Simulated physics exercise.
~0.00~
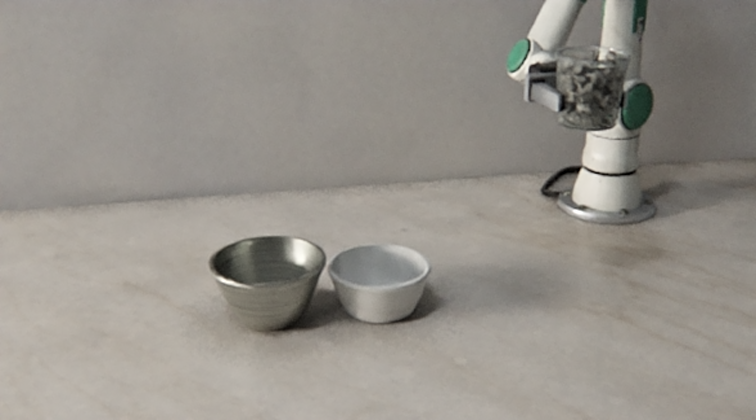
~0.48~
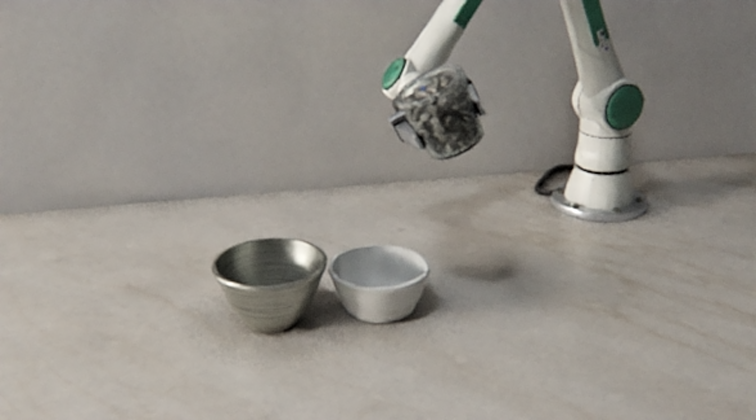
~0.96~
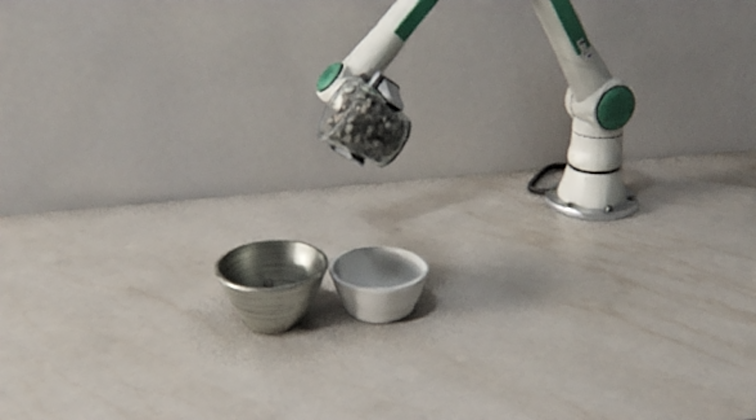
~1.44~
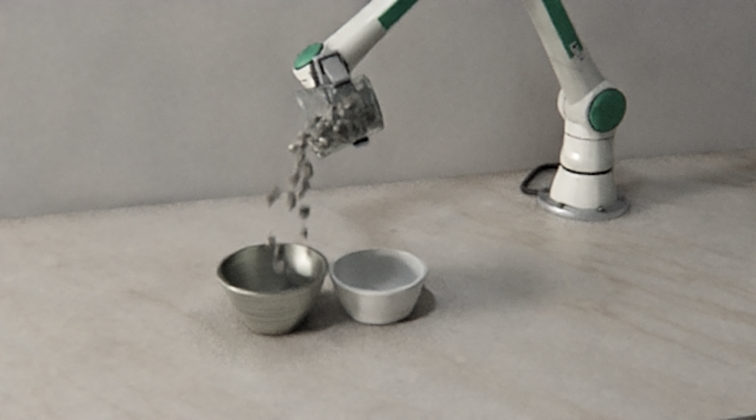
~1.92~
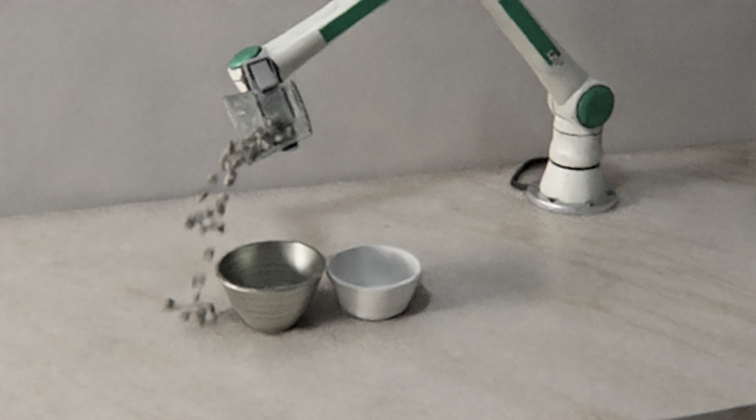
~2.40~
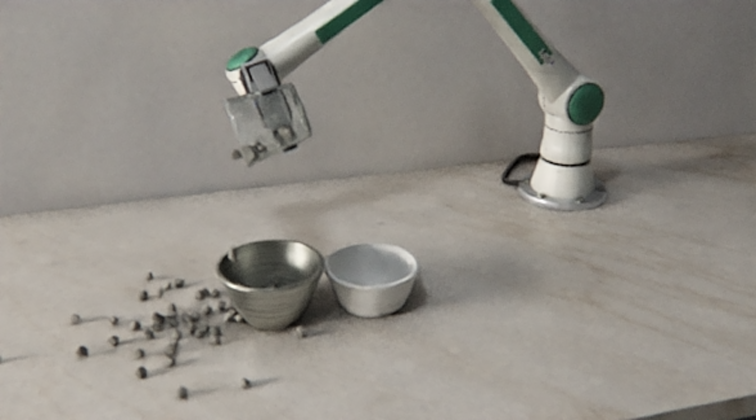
A white and green robot arm carried a clear tumbler of small grey pebbles left, tipped it over the metal bowl and kept moving, so many spilled onto the table beside it, while the white bowl stayed empty and a few pebbles remained in the tumbler.
